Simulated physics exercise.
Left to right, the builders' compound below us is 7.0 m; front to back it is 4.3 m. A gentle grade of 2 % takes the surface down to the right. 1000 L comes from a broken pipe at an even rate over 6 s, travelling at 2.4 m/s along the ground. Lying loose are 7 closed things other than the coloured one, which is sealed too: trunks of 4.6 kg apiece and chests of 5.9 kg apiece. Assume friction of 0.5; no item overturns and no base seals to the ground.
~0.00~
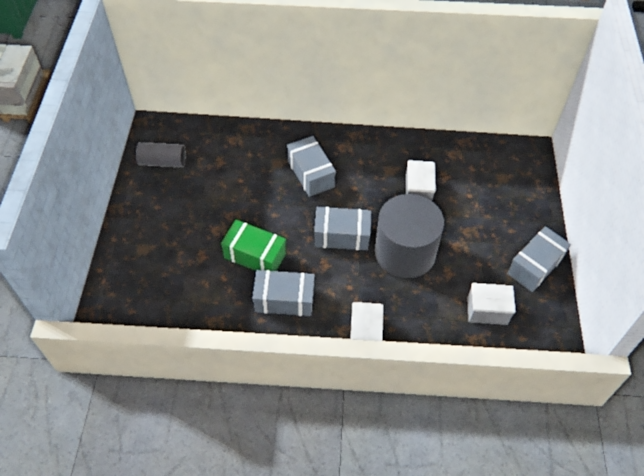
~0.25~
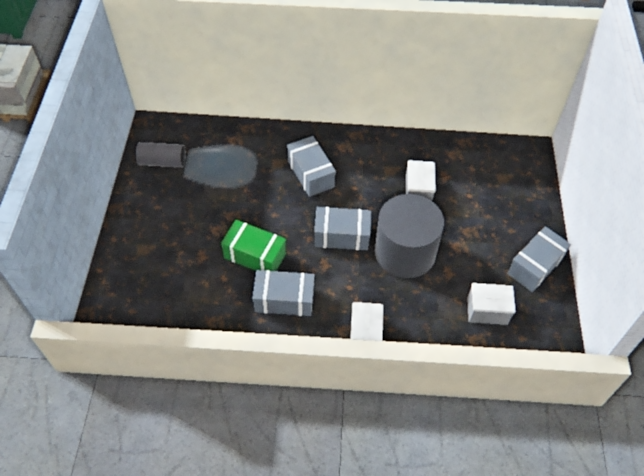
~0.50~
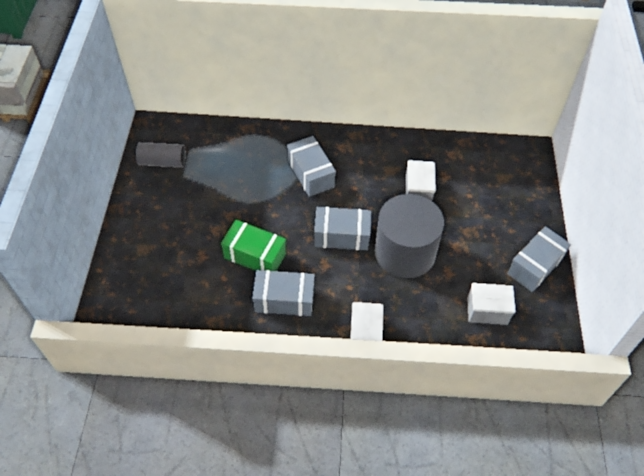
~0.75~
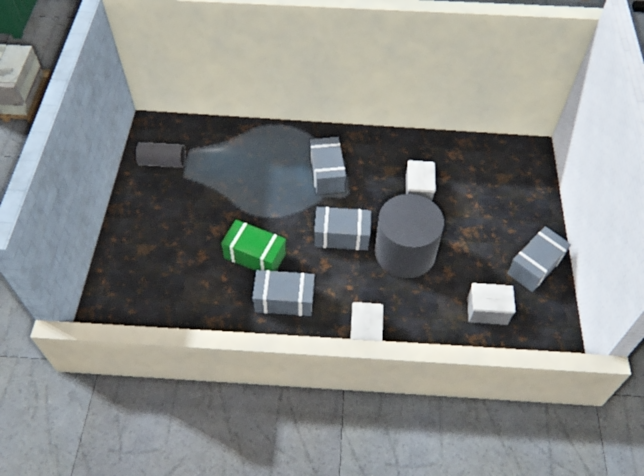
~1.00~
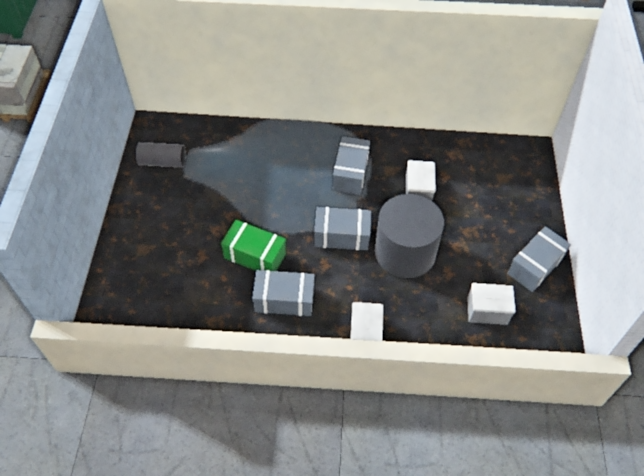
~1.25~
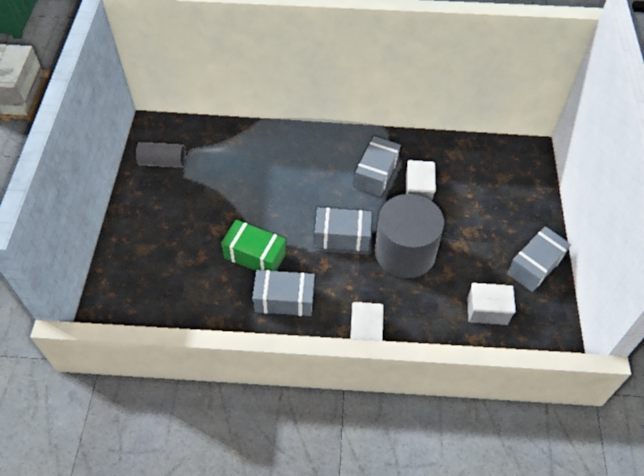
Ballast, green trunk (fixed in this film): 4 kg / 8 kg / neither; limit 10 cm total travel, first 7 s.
Both suffice.
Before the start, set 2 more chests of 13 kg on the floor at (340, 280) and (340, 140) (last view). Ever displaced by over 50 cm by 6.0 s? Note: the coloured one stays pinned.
Within, then beyond.
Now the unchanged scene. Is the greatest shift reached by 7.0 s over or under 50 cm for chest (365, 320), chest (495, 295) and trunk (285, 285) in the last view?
Taking them in order, the first is below the mark, the second below the mark and the third below the mark.
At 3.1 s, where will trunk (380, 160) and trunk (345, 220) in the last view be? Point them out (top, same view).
They end up about (525, 157) and (350, 276) in the last view.
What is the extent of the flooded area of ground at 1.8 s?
Close to 8.5 m2, I'd say.
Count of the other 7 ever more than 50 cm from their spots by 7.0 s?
It works out to 4.
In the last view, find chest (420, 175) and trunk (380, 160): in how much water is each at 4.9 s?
Around 8 cm and 15 cm.
After 1.8 s the green trunk would be 0 cm from its start with 4 kg and 0 cm from its start with 8 kg; 0 cm of water round it then.
After 3.1 s the green trunk would be 0 cm from its start with 4 kg and 0 cm from its start with 8 kg; 0 cm of water round it then.
After 4.9 s the green trunk would be 0 cm from its start with 4 kg and 0 cm from its start with 8 kg; 0 cm of water round it then.
After 7.0 s the green trunk would be 0 cm from its start with 4 kg and 0 cm from its start with 8 kg; 1 cm of water round it then.
